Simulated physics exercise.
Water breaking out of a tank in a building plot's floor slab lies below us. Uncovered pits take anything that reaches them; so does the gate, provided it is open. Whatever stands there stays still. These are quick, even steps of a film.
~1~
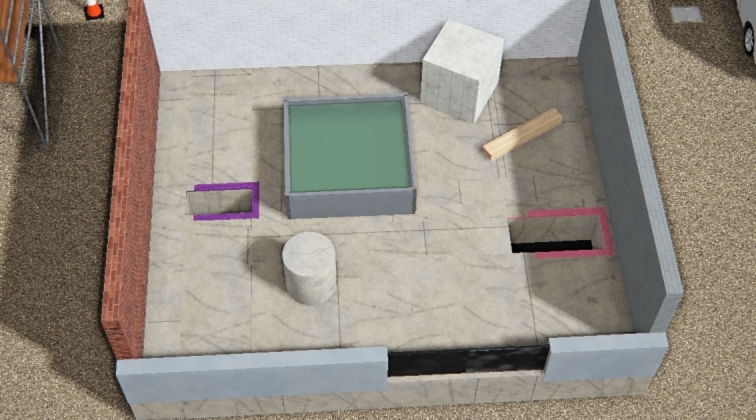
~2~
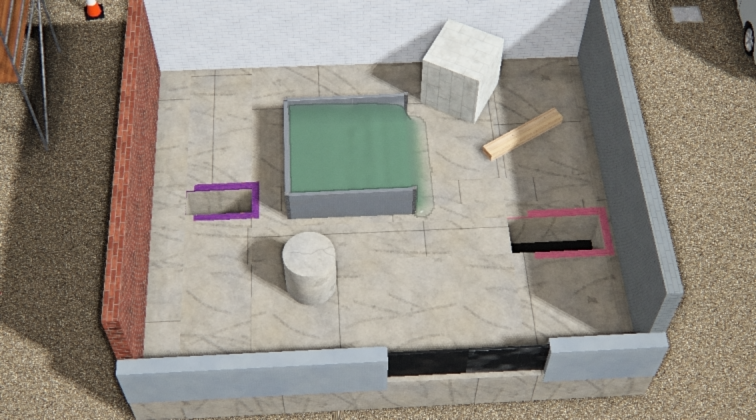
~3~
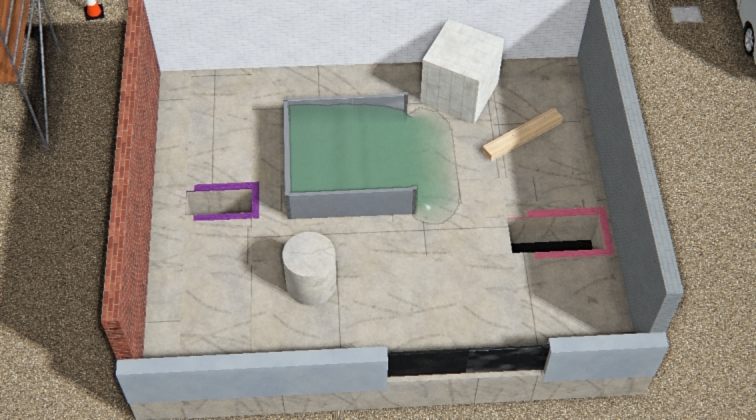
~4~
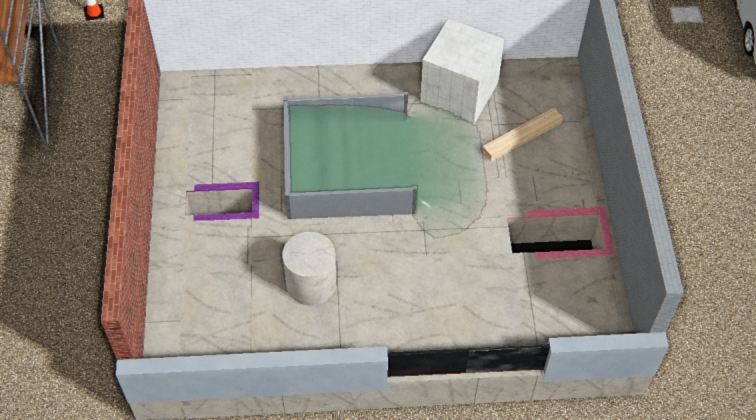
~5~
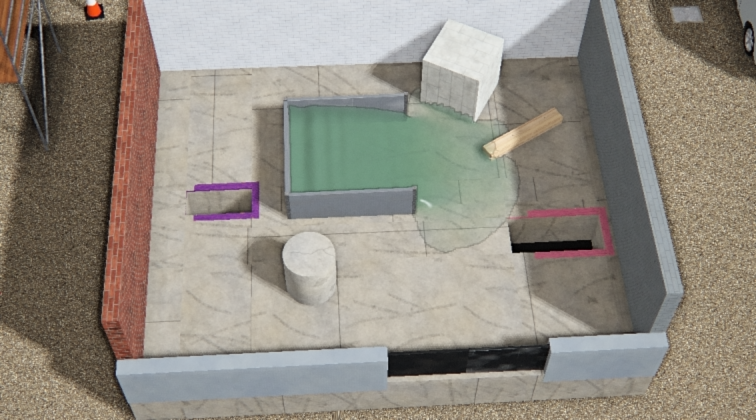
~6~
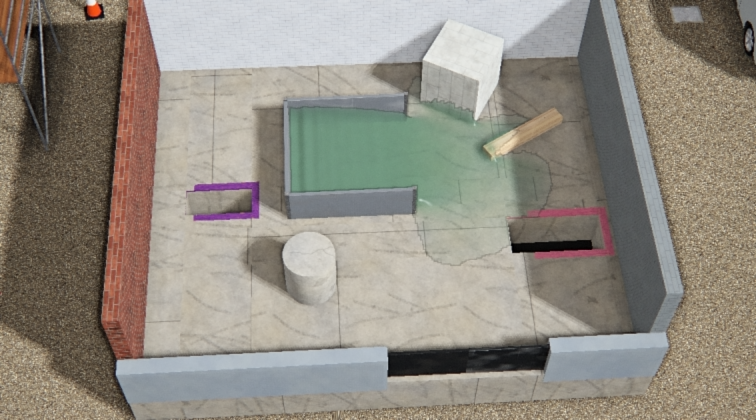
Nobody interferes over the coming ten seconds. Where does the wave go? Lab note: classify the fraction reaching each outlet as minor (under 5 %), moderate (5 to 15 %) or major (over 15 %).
Fractions by outlet: Gate minor; pink pit major; purple pit minor.
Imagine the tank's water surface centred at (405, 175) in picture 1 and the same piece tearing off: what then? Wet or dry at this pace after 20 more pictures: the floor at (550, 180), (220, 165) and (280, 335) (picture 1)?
In sequence: Inundated, next unflooded, then unflooded.
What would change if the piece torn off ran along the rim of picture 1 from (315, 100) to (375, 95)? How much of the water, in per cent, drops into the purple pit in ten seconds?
In percent, purple takes 20.
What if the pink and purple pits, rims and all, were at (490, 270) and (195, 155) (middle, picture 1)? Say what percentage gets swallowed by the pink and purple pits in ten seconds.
Of the total, the pink pit holds 30 per cent and the purple pit 2 per cent.
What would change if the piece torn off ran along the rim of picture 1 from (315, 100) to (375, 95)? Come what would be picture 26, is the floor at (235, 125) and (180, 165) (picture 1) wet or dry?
Lab note, in order - inundated; inundated.
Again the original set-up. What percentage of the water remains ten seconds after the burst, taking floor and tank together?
50 in a hundred.
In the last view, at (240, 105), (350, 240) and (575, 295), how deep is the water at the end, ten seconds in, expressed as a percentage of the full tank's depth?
First 4, next 0, last 6 in a hundred.
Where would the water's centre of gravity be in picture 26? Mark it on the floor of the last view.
Near (478, 150).
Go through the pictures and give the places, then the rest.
The open tank at (348, 146) is whole and still, in the first frame.
The front is at (418, 215), out from the gap at (408, 157), in the second frame.
Water pours out at (408, 158) and has run to (443, 217), in the third frame.
The front is at (462, 225), out from the gap at (408, 159), in the fourth frame.
The front is at (501, 217), out from the gap at (408, 160), in the fifth frame.
Water pours out at (408, 160) and has run to (546, 186), in the sixth frame.
A moment on, water covers 25 % of the floor; the gate 0 %, the pink pit 2 %, the purple pit 0 %.
Next, water covers 35 % of the floor; the gate 0 %, the pink pit 10 %, the purple pit 0 %.
Then, water covers 35 % of the floor; the gate 0 %, the pink pit 25 %, the purple pit 0 %.
Later, water covers 50 % of the floor; the gate 0 %, the pink pit 37 %, the purple pit 0 %.
In the end, water covers 65 % of the floor; the gate 0 %, the pink pit 50 %, the purple pit 0 %.
